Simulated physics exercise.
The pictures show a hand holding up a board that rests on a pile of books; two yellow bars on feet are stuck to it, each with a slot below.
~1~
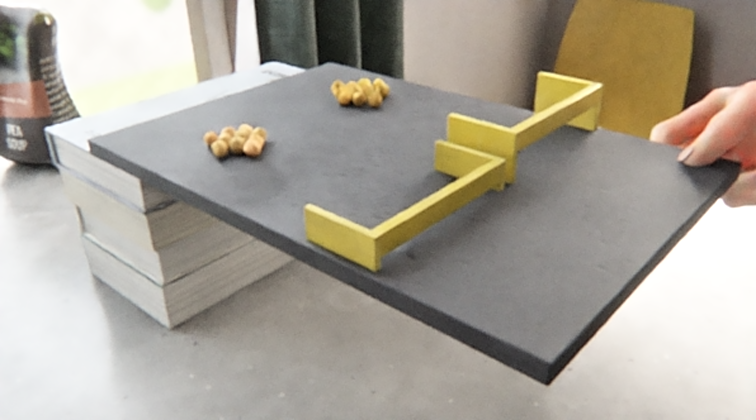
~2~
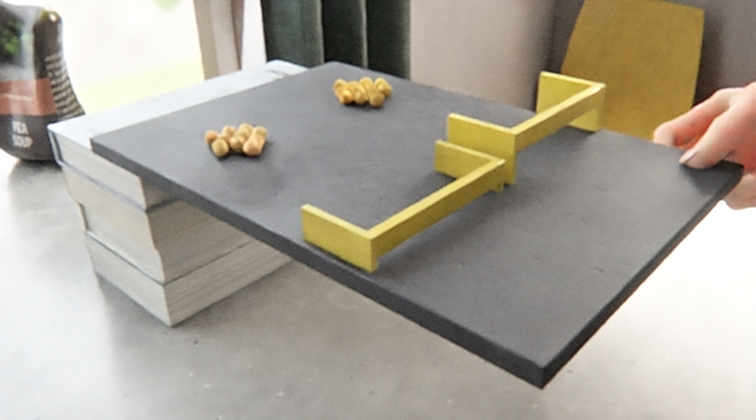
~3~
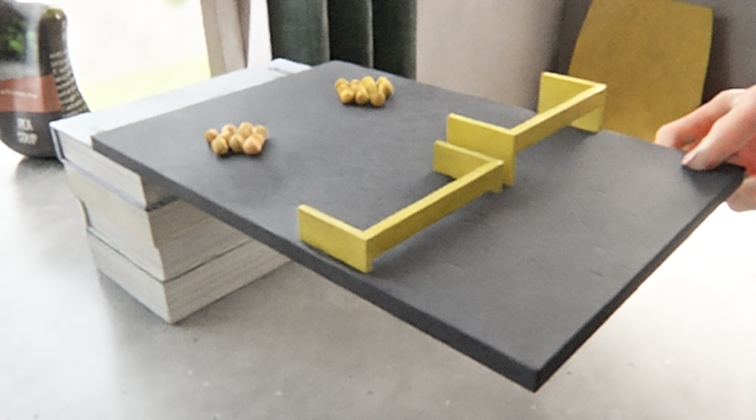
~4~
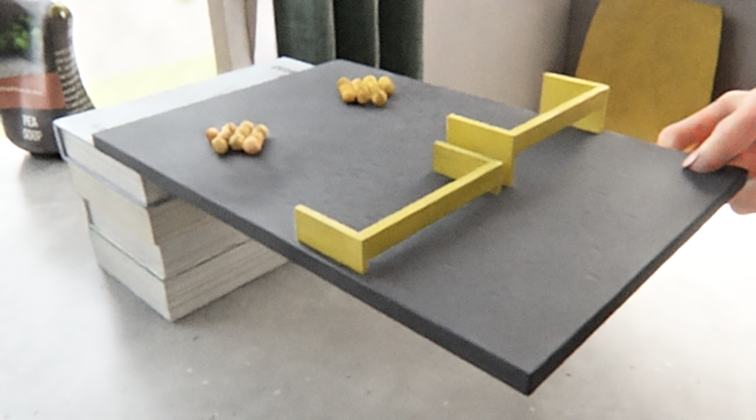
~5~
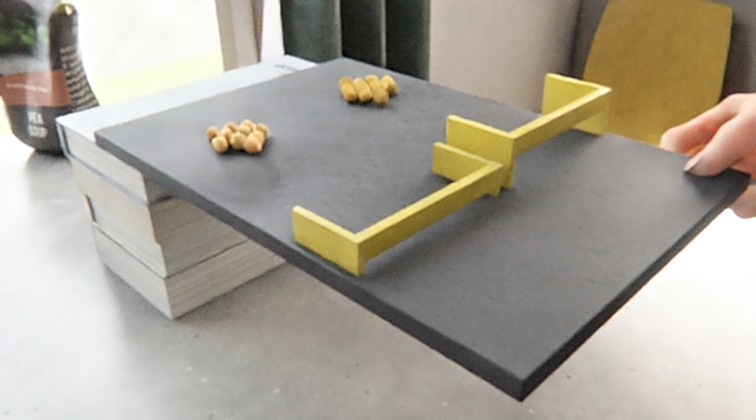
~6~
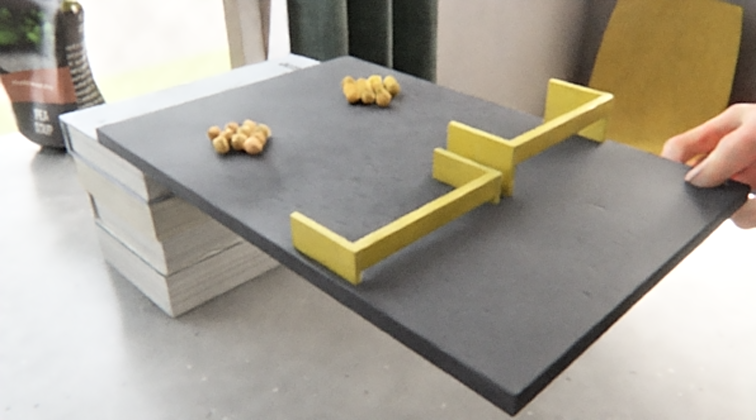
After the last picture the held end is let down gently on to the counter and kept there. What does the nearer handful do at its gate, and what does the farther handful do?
The nearer handful lodges against the bar; the farther handful passes beneath the bar.
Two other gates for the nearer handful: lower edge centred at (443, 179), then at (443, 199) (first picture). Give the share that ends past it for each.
About 100 and 100 per cent.
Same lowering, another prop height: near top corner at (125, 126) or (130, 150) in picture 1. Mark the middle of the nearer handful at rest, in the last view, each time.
Around (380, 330) in the first try, (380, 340) in the second.
Then, 0.42 s later than the last frame, board sloping at 8°; nearer handful where it was; farther handful where it was.
Then, 0.96 s later than the last frame, board sloping at 18°; nearer handful on its way down; farther handful on its way down.
Then, 1.53 s later than the last frame, board resting at 26°; nearer handful has reached its gate; farther handful every one past its gate.
When it is over, board resting at 26°; nearer handful gathered behind its gate; farther handful every one past its gate.
